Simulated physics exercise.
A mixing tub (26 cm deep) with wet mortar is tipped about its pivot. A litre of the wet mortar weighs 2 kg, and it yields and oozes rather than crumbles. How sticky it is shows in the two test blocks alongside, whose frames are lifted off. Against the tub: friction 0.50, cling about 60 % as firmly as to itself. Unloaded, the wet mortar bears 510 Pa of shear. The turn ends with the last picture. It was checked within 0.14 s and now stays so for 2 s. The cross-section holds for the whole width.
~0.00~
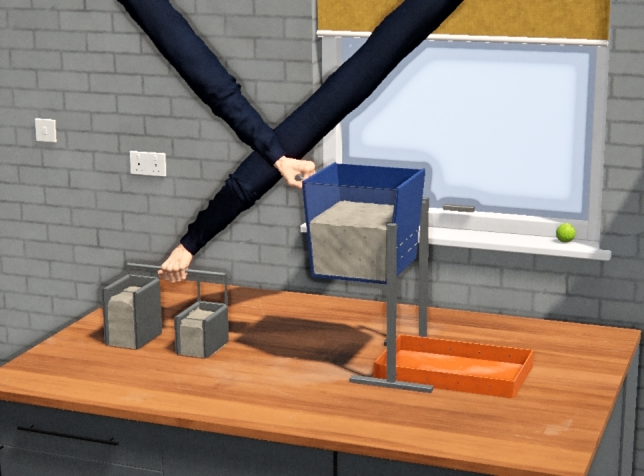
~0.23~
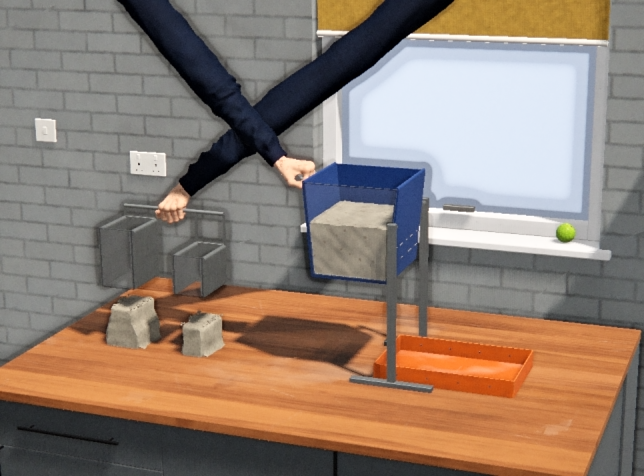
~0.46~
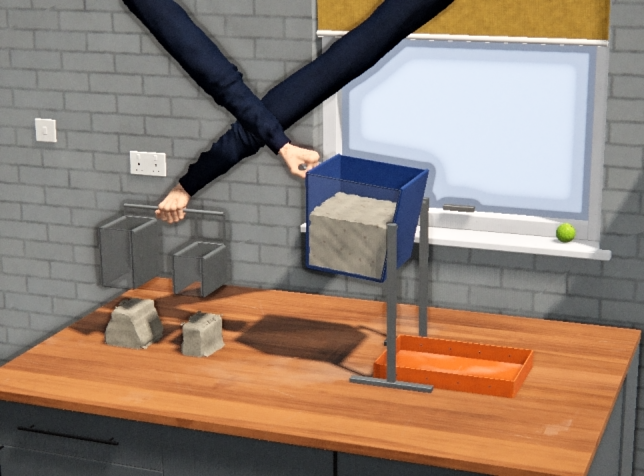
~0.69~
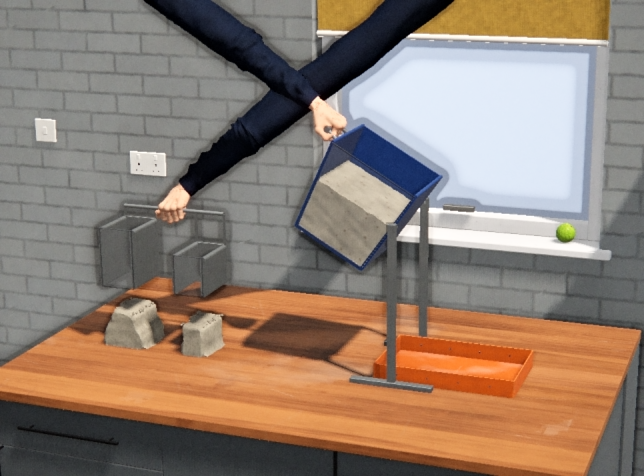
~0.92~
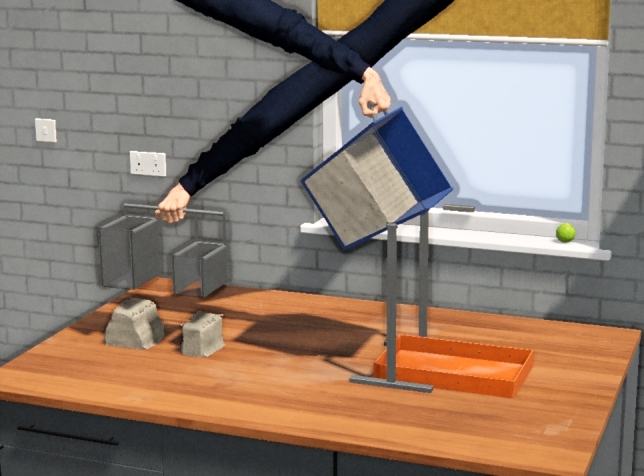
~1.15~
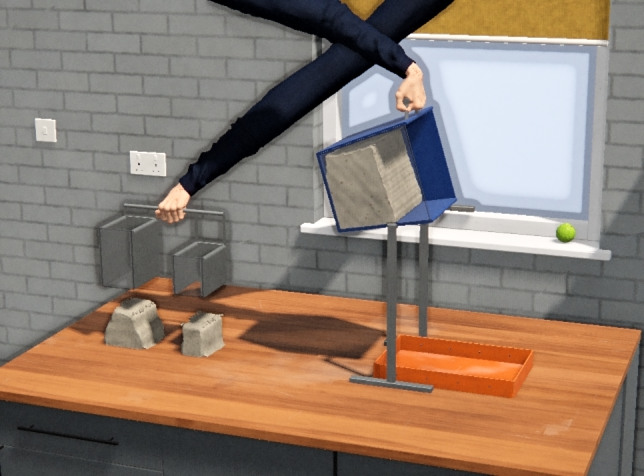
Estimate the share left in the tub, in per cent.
It comes to some 100 %.
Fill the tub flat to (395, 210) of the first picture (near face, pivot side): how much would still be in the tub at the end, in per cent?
In that case some 100 per cent.
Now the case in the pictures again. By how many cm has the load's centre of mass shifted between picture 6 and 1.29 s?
About 2 cm.
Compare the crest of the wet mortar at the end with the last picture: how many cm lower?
About 5 cm.
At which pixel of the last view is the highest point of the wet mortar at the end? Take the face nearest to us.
At about (343, 162).
After 1.29 s, the tub is at 74 degrees and holds 100 %.
After 1.46 s, the tub is at 74 degrees and holds 100 %.
After 1.63 s, the tub is at 74 degrees and holds 100 %.
After 1.80 s, the tub is at 74 degrees and holds 100 %.
After 3.15 s, the tub is at 74 degrees and holds 100 %.
